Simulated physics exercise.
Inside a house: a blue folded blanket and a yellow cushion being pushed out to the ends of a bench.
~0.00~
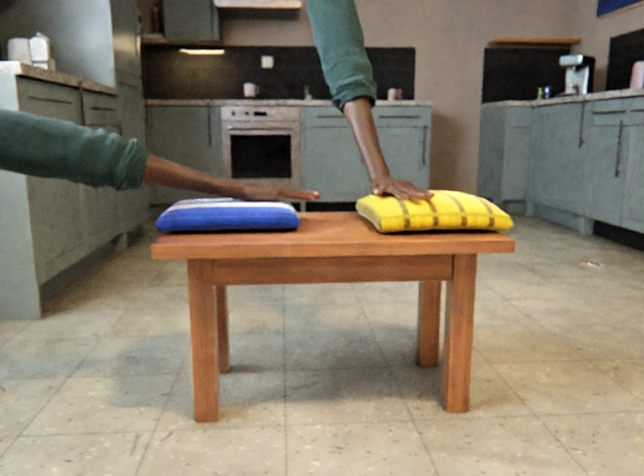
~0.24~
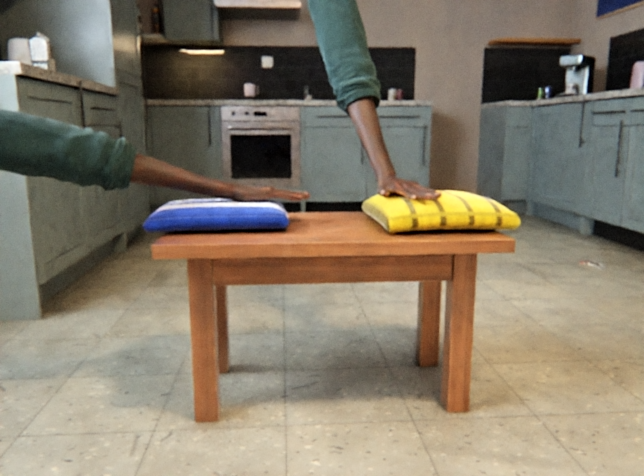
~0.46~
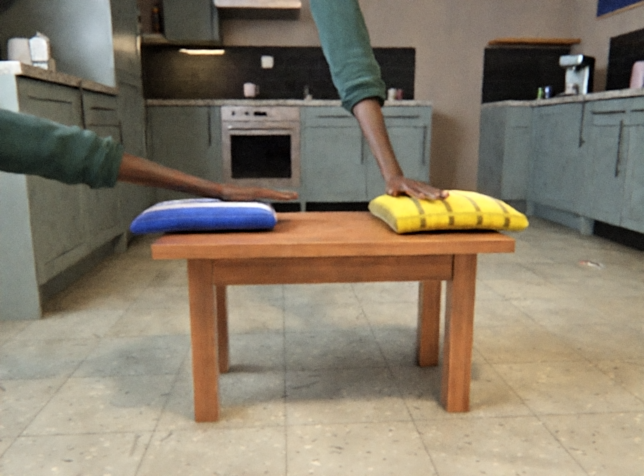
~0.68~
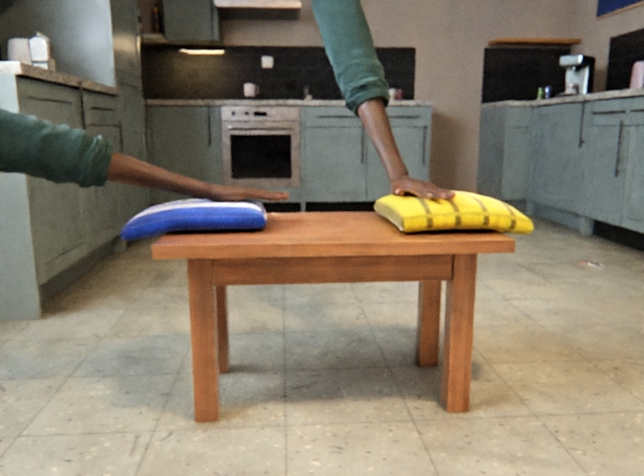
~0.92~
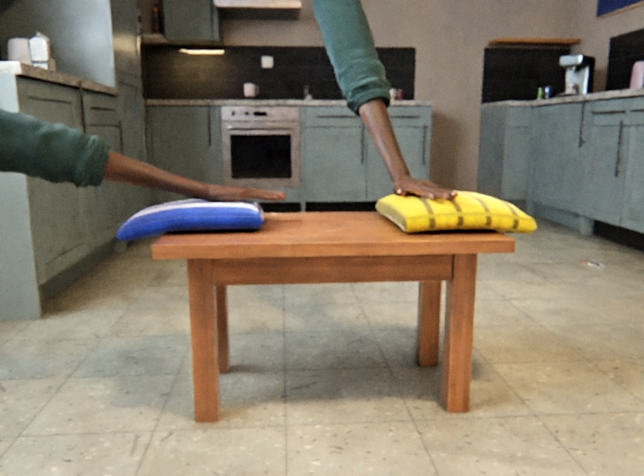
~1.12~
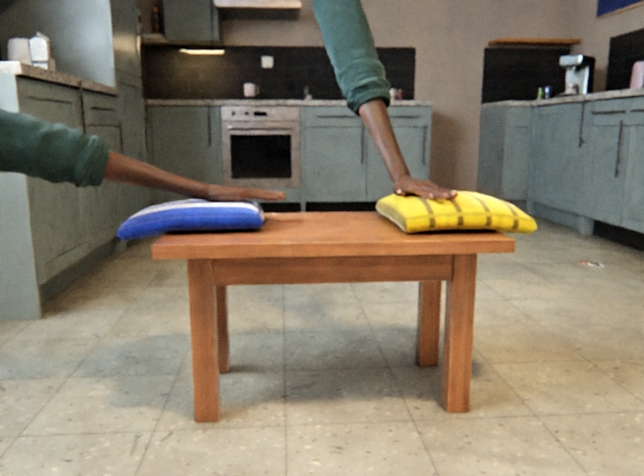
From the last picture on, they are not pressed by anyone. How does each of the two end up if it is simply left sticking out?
Result: The blue folded blanket is going to stay on I think; the yellow cushion is going to stay on I think.
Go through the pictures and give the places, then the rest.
In the first picture, folded blanket tip (163, 221); cushion tip (495, 217).
In the second picture, folded blanket tip (152, 222); cushion tip (502, 217).
In the third picture, folded blanket tip (140, 224); cushion tip (509, 218).
In the fourth picture, folded blanket tip (131, 230); cushion tip (514, 222).
In the fifth picture, folded blanket tip (127, 231); cushion tip (517, 221).
In the sixth picture, folded blanket tip (127, 230), about a third past the edge; cushion tip (517, 221), a small part past the edge.
By 1.58 s, folded blanket unmoved; cushion unmoved.
When it is over, folded blanket unmoved; cushion unmoved. The blue folded blanket holds its place and the yellow cushion stays up there.
